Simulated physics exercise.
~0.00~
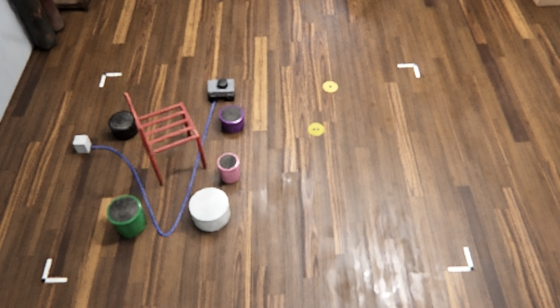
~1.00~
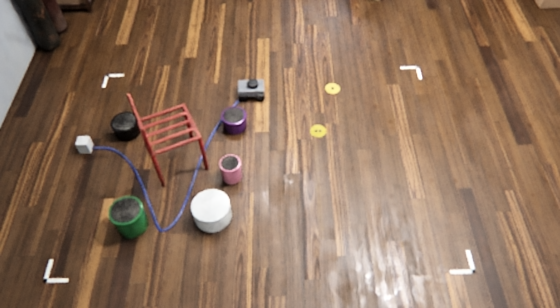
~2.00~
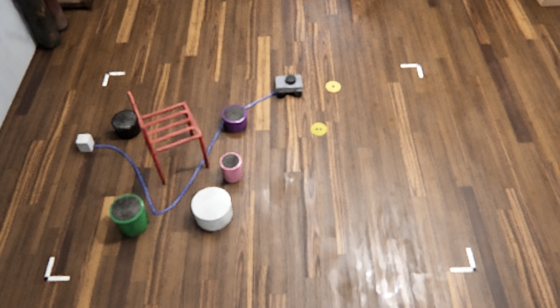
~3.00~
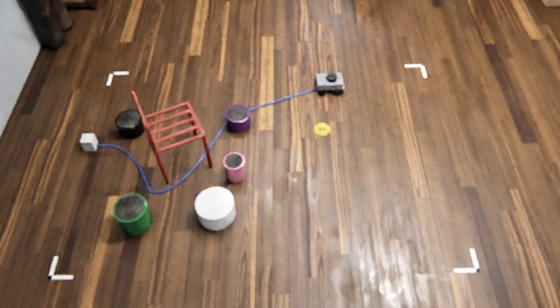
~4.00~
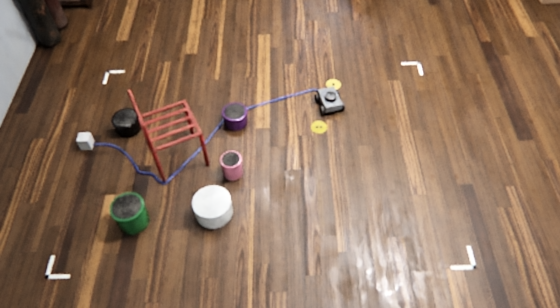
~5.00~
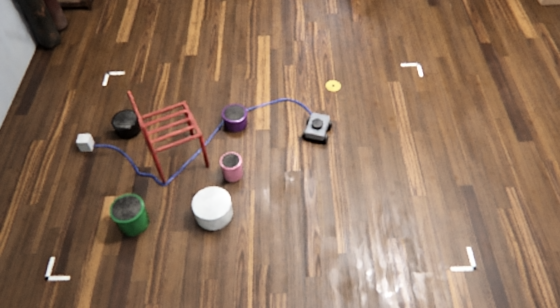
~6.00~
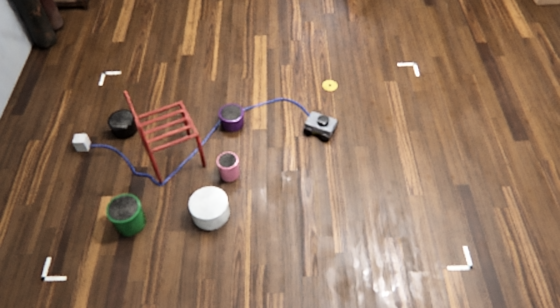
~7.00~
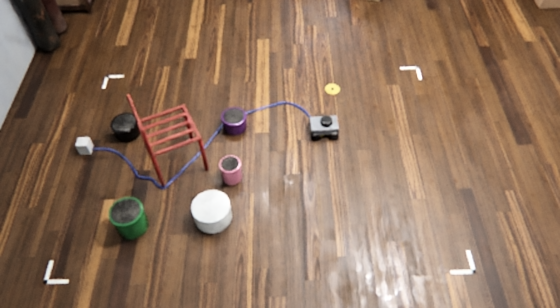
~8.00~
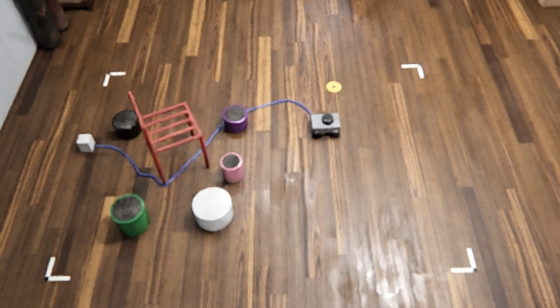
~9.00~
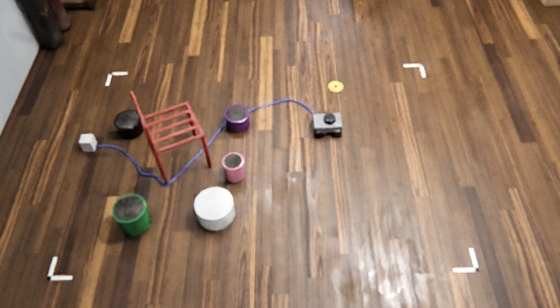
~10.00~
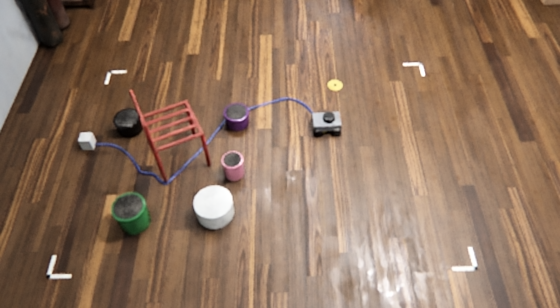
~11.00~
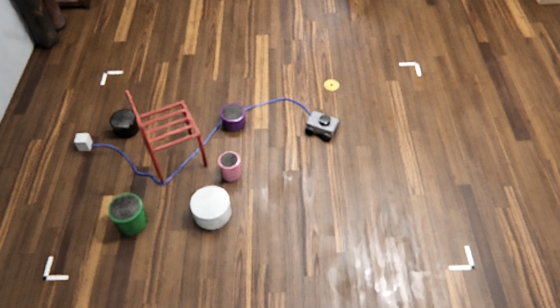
A small cart tows a blue cord right, turns down, and stops, still plugged in.
